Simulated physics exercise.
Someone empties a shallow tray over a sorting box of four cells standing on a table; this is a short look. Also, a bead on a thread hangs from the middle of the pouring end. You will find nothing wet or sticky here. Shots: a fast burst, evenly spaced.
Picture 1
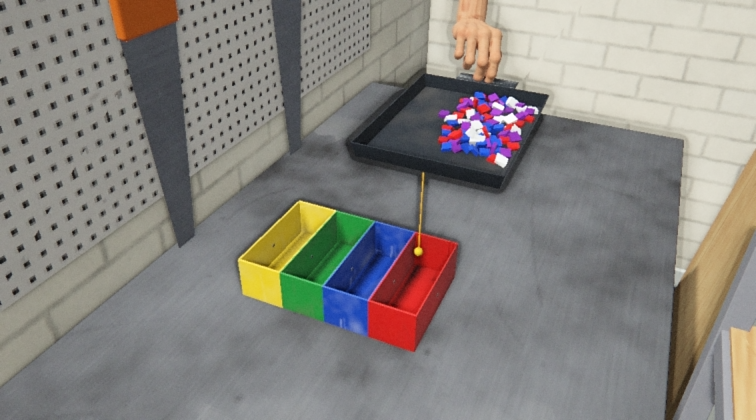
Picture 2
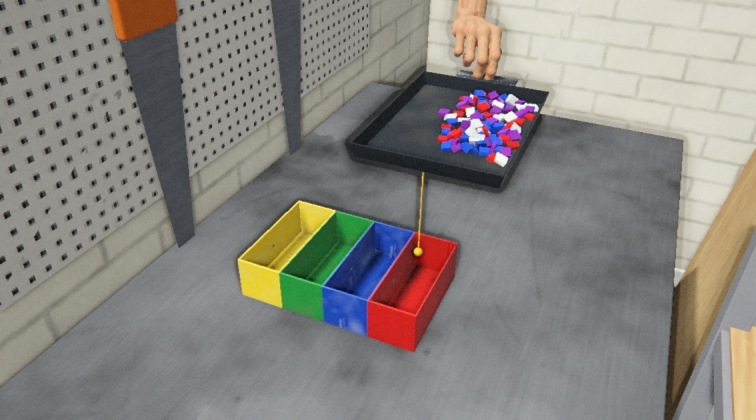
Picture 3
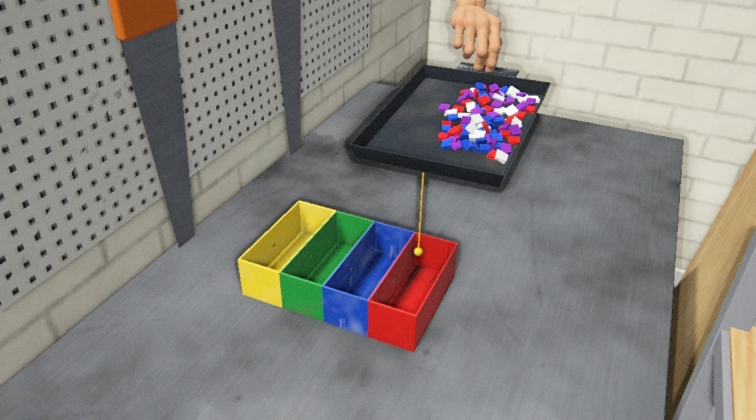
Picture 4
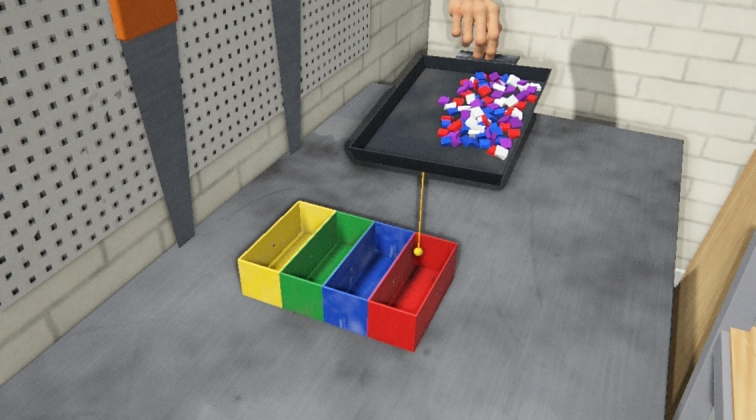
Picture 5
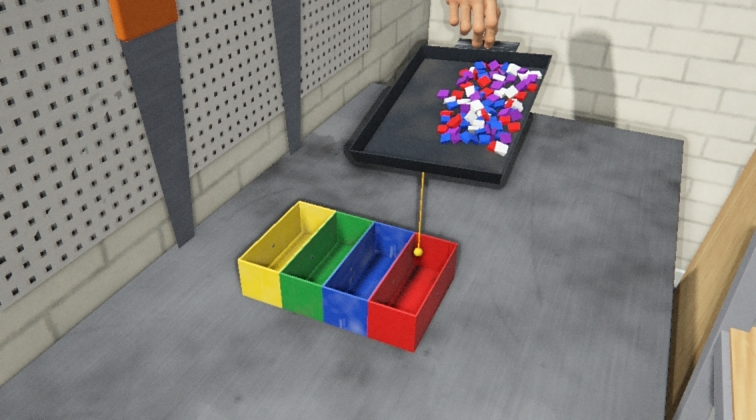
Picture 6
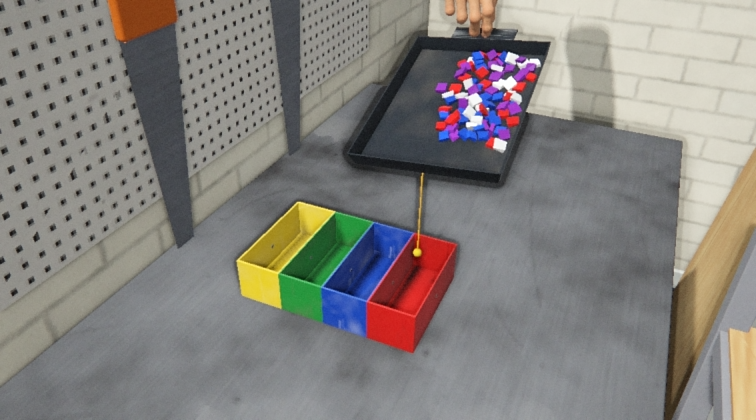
A black shallow tray, held at its far edge by a hand, sits over a grey table beside a pegboard and a pale brick wall, seen from above at an angle. Red, white, blue and purple tiles lie heaped on its right side, with a yellow bead hanging on a thread above a box of yellow, green, blue and red cells. The hand steadily raises the far edge, tilting the tray slightly toward the box, while the tiles shift only slightly and the camera stays still.
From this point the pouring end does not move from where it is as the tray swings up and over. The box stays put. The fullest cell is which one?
The blue cell.
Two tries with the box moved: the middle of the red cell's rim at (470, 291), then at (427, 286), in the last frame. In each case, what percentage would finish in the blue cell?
20 %, 30 %.
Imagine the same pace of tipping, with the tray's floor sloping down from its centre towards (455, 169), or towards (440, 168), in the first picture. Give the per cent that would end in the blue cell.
In turn, 0 percent and then 10 percent.
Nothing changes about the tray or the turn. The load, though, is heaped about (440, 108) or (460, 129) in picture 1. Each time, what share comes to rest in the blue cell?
Estimate: 50 % first, 50 % second.
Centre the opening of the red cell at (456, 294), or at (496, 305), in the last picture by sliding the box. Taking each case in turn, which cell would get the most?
For the first spot I'd say that green cell, and for the second spot the cell in yellow.
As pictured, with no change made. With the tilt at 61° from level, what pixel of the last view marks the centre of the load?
The load is centred about (404, 144).
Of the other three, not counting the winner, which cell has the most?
Second position is held by the green cell.
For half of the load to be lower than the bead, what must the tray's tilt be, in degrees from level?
Around 105 degrees of turn.
Soon after the last picture, tray tipped steeply; all on the tray.
A little later, tray tipped right over; about half on the tray; about a quarter in the green cell; a small part in the blue cell; a small part in the red cell; a small part falling or outside the box.
Later still, tray tipped past a quarter turn; about half in the blue cell; about a third in the green cell; about a quarter in the red cell.
At rest, tray tipped past a quarter turn; about half in the blue cell; about a third in the green cell; about a quarter in the red cell; none in the yellow cell.
